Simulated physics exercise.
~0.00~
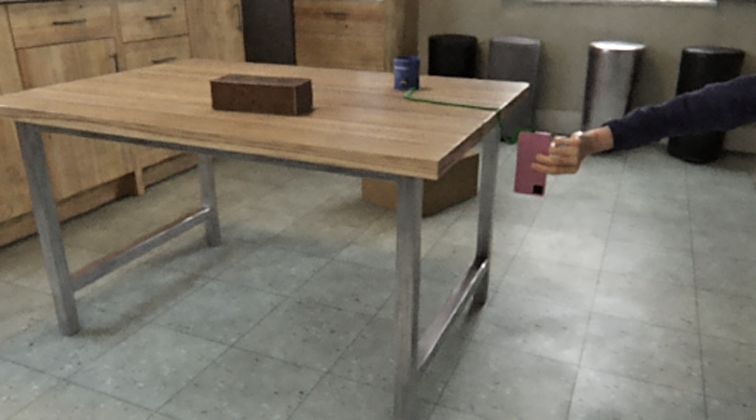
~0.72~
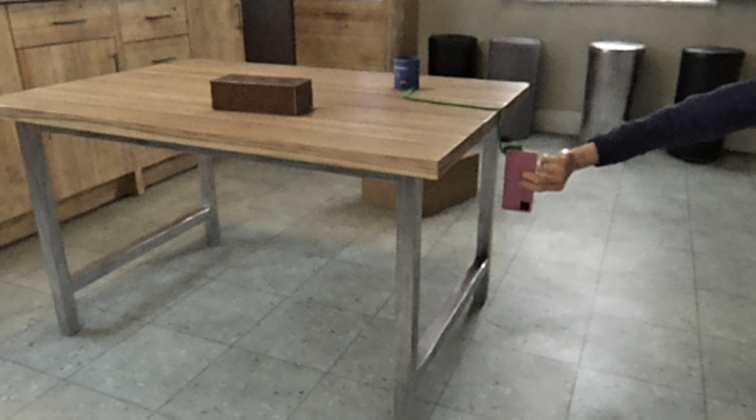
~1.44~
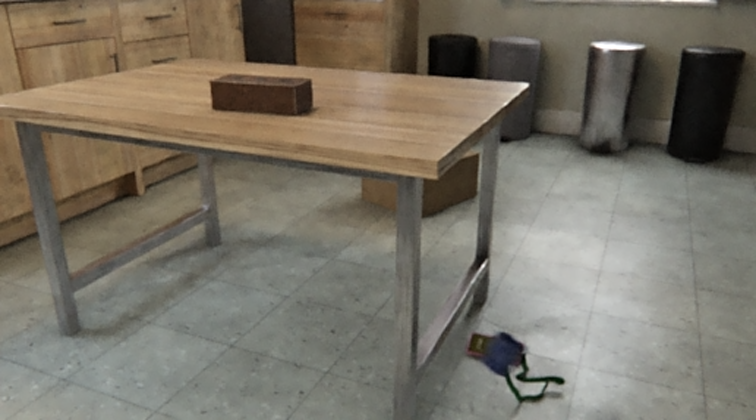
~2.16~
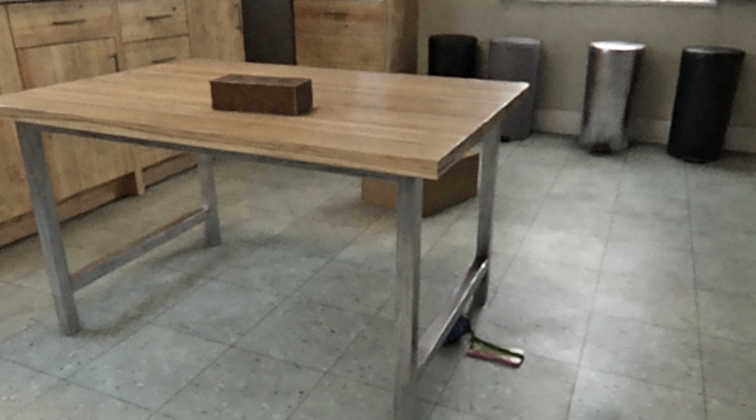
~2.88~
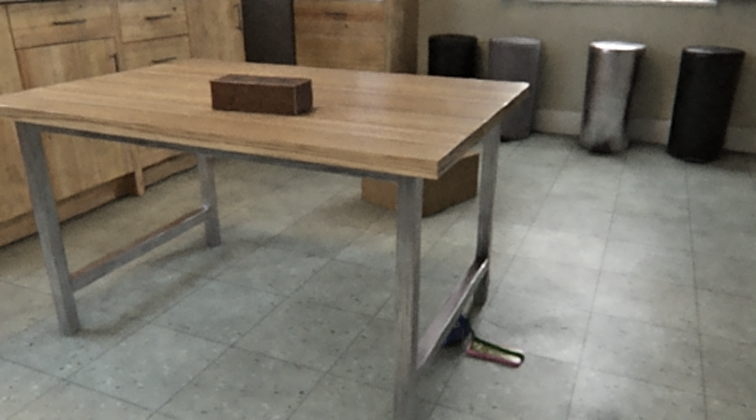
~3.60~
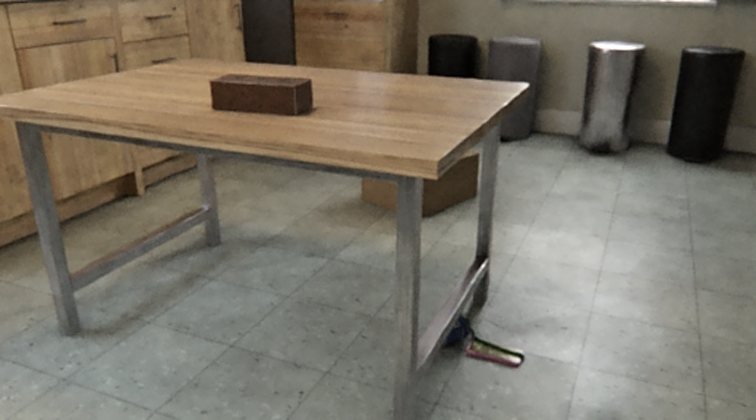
A pink phone tied by a green ribbon to a blue cup on a wooden table was held off the table's right end, then the hand let go and both dropped to the floor, coming to rest by the table leg while the brick stayed put.
